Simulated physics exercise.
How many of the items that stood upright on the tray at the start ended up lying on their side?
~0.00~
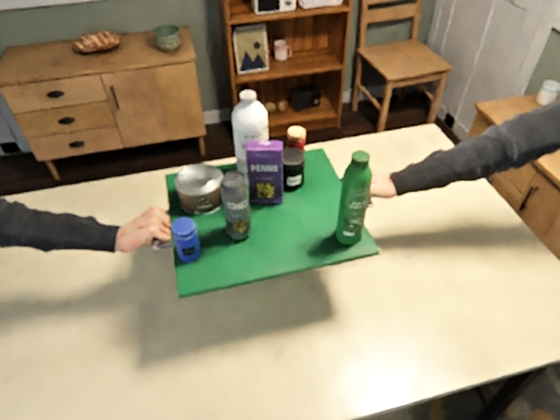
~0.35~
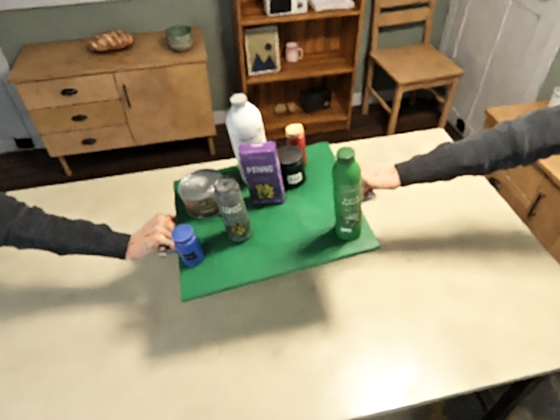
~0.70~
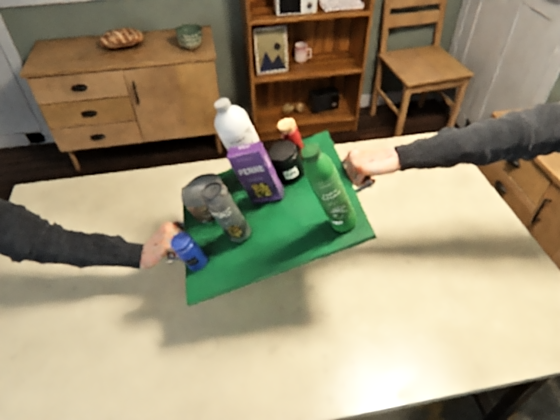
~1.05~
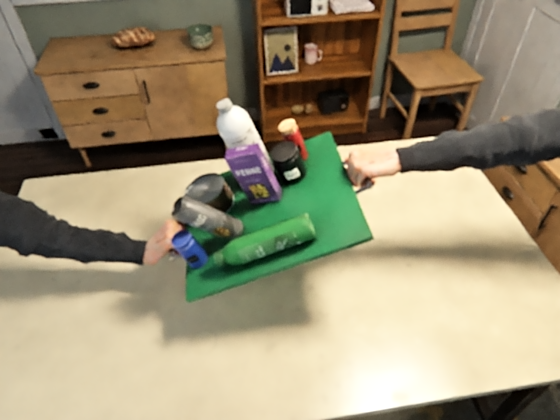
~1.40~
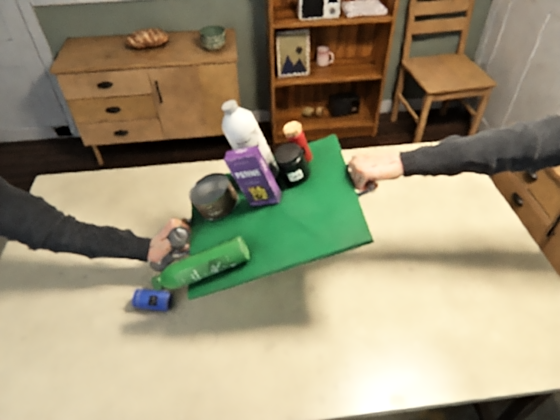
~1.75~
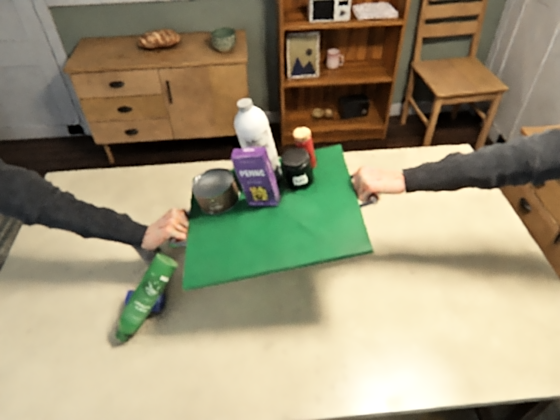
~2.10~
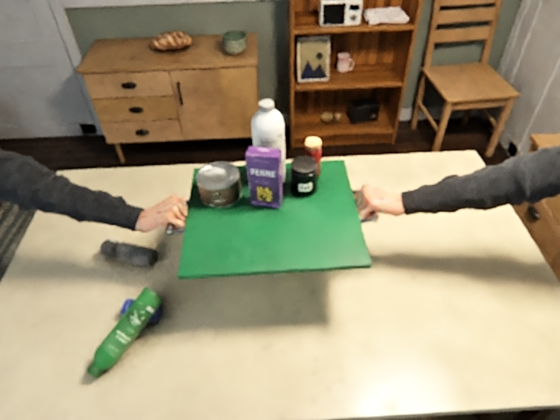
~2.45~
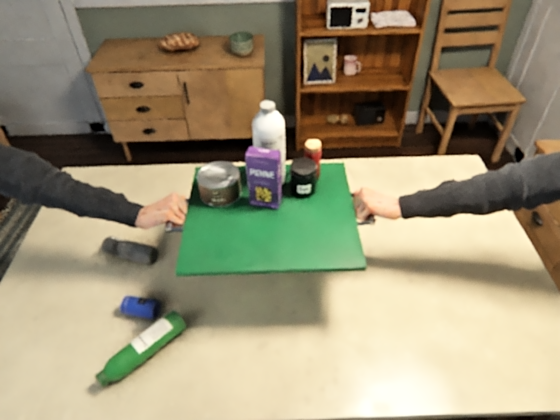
Three of them ended up on their side, namely the green bottle, the grey can and the blue shaker.
